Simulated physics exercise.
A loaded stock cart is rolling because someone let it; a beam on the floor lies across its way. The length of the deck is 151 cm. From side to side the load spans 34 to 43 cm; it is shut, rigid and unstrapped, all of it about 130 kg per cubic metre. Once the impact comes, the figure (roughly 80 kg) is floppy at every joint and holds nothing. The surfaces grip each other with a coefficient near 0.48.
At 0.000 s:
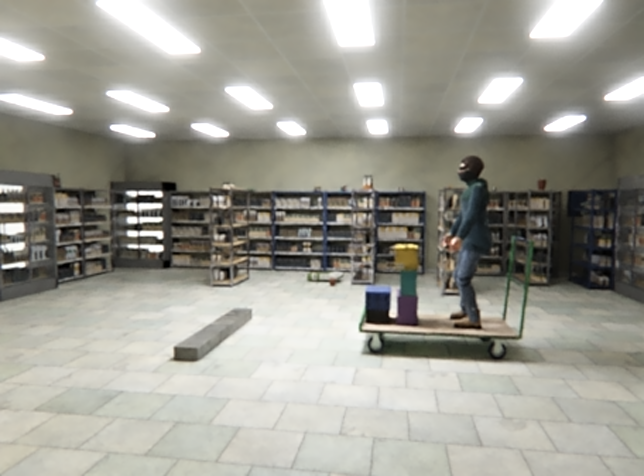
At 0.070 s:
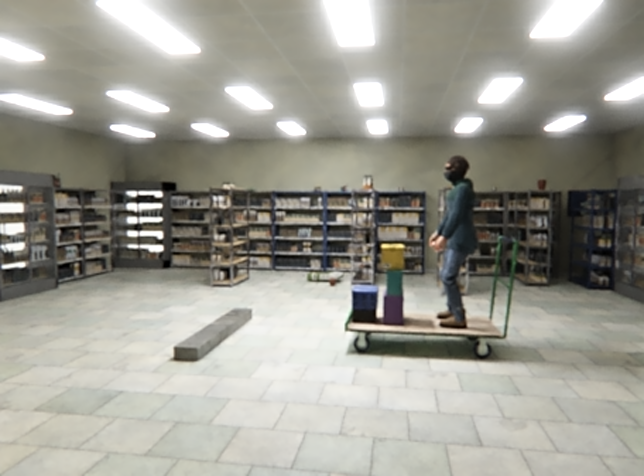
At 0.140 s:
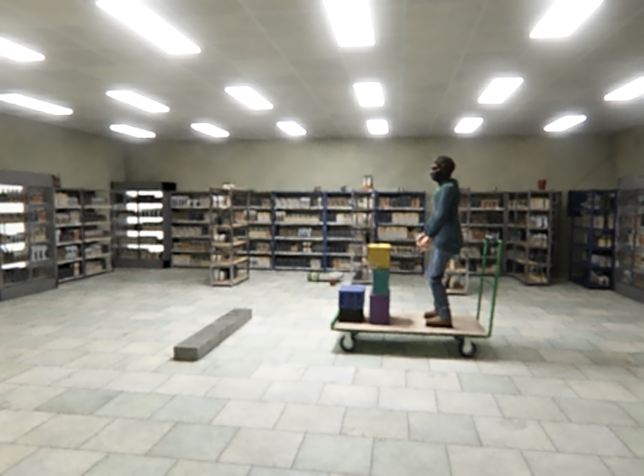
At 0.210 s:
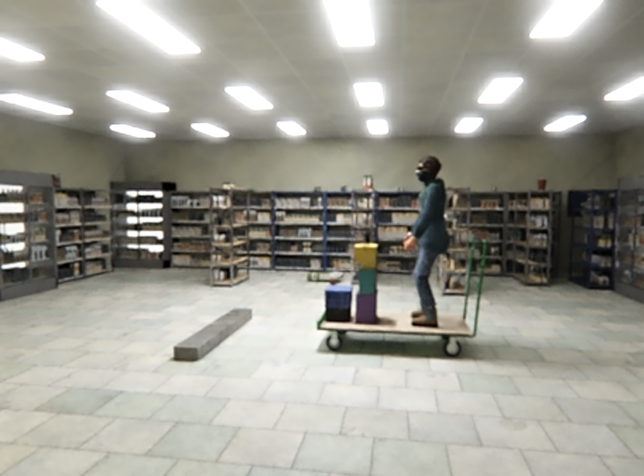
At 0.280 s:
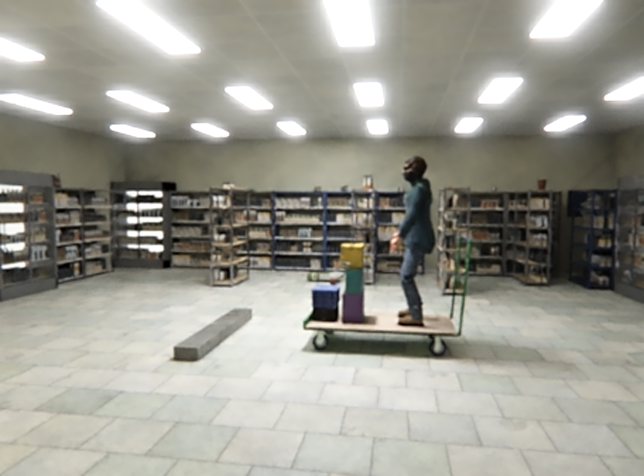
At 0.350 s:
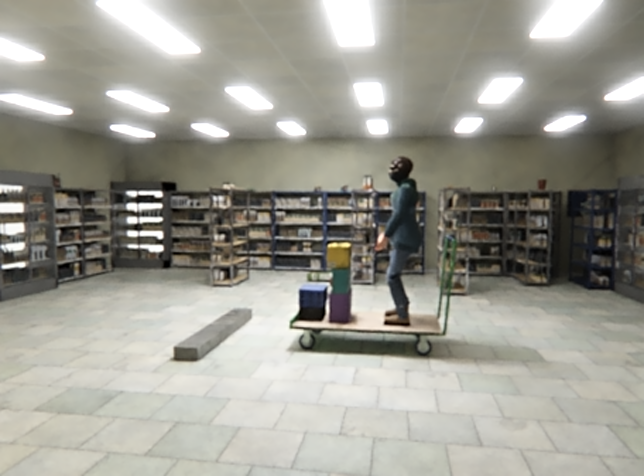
The clip opens on a person in a dark mask standing on a flat cart beside blue, purple, teal and yellow boxes, in a shelf-lined room with a beam on the tiled floor. The cart rolls steadily left, carrying rider and boxes together, and the gap to the beam narrows.
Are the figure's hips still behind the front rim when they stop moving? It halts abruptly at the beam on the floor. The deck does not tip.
It does not quit the deck.
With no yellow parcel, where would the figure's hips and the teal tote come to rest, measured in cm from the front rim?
In that case hips 50 behind, teal 50 past.
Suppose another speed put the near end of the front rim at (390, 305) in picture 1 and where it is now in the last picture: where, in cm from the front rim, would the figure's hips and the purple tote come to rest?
Hips: 50 cm past; purple: 40 cm behind.
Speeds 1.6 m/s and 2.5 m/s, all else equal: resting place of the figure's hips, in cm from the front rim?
60 cm behind, then 20 cm past.
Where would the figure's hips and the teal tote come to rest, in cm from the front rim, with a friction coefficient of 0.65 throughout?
The hips would stop 60 behind the front rim, and the teal one 20 past it.
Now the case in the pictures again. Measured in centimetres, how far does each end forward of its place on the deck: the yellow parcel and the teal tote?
Yellow 195 cm forward, teal 95 cm forward.
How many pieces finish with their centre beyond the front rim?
Total counted: 3.
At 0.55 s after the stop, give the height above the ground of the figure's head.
About 80 cm above the ground.
After 0.78 s the deck stops.
After 1.33 s the figure's hips are 51 cm behind the rim, near (266, 277) in the last picture's view.
After 1.78 s the figure's hips are 50 cm behind the rim, near (265, 278) in the last picture's view.
When all is still (3.5 s), past the rim, yellow parcel, teal tote and blue crate; behind it, black parcel, purple tote and the figure's hips.
